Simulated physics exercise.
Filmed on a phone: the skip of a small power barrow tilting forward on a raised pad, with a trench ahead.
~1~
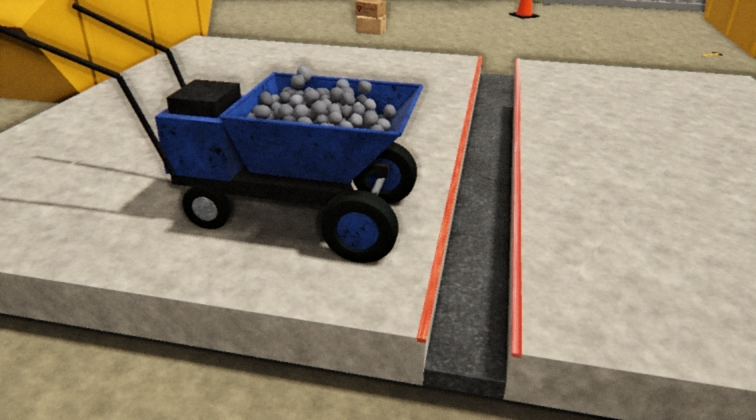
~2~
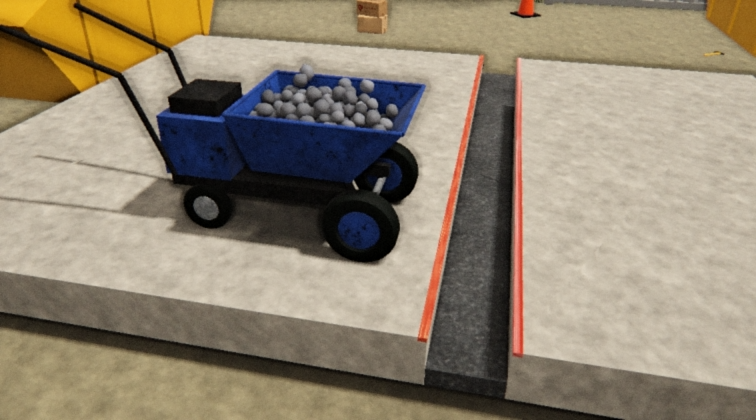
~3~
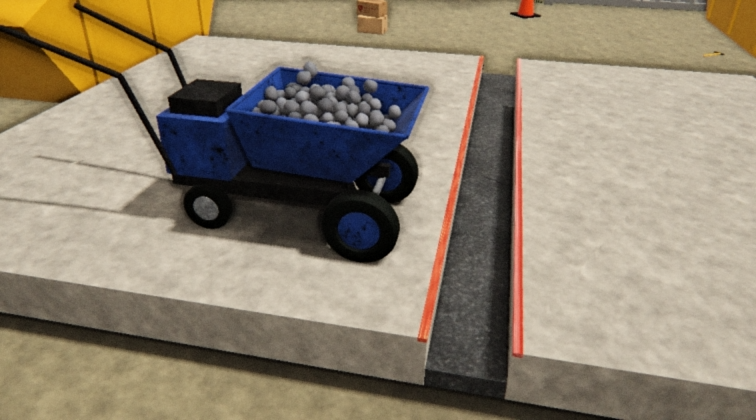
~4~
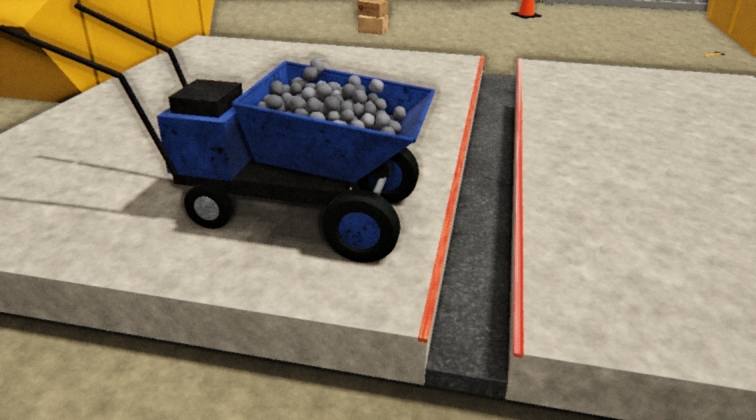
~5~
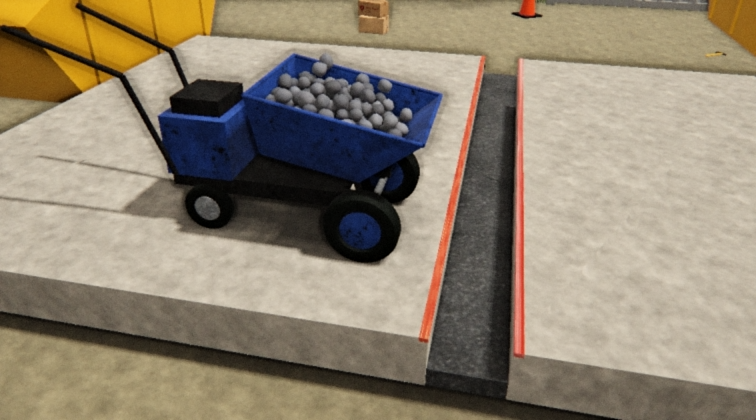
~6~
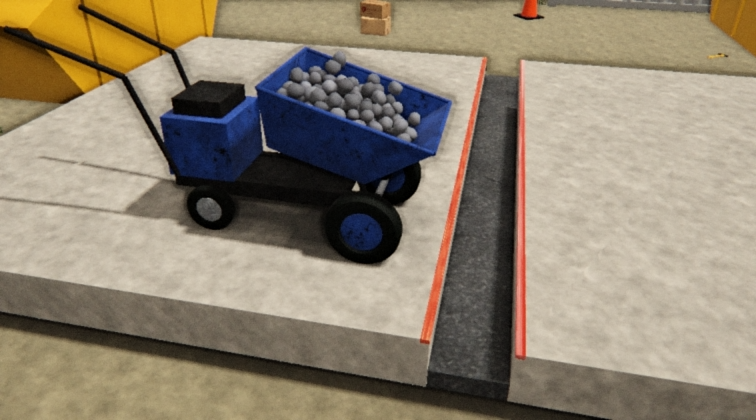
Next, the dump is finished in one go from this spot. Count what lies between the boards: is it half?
The trench takes more than half.
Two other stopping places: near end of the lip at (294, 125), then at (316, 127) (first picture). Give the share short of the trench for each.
First some 40, then 30 per cent.
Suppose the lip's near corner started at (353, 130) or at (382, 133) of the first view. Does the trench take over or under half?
The first try: The larger part. The second: The larger part.
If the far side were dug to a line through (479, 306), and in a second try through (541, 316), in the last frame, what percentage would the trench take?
In turn 0 and 90 in a hundred.
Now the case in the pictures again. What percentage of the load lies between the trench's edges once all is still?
It comes to 65 per cent or so.
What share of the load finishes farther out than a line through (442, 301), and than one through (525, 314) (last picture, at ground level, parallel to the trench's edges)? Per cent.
First some 90, then 20 per cent.
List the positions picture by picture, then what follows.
The first picture shows lip of the skip at (399, 135), level; top of the load at (319, 109), round cobbles; first edge of the trench at (430, 298); far edge at (517, 311), the trench over half as wide as the skip, and about half as deep as wide.
The second picture shows lip of the skip at (402, 135), level; top of the load at (321, 108).
The third picture shows lip of the skip at (406, 137), tipped barely; top of the load at (324, 106).
The fourth picture shows lip of the skip at (413, 141), tipped a little; top of the load at (309, 94).
The fifth picture shows lip of the skip at (423, 146), tipped a little; top of the load at (320, 94).
The sixth picture shows lip of the skip at (433, 154), tipped clearly; top of the load at (320, 96); first edge of the trench at (434, 299); far edge at (521, 313).
Soon, skip tipped steeply; all in the skip.
A while on, skip tipped right over; most in the skip; about a quarter in or heaped over the trench; a stray few beyond it; a stray few falling.
Towards the end, skip tipped right over; about a quarter in the skip; about two thirds in or heaped over the trench; about a quarter beyond it.
Finally, skip tipped right over; a small part in the skip; about two thirds in or heaped over the trench; about a quarter beyond it.
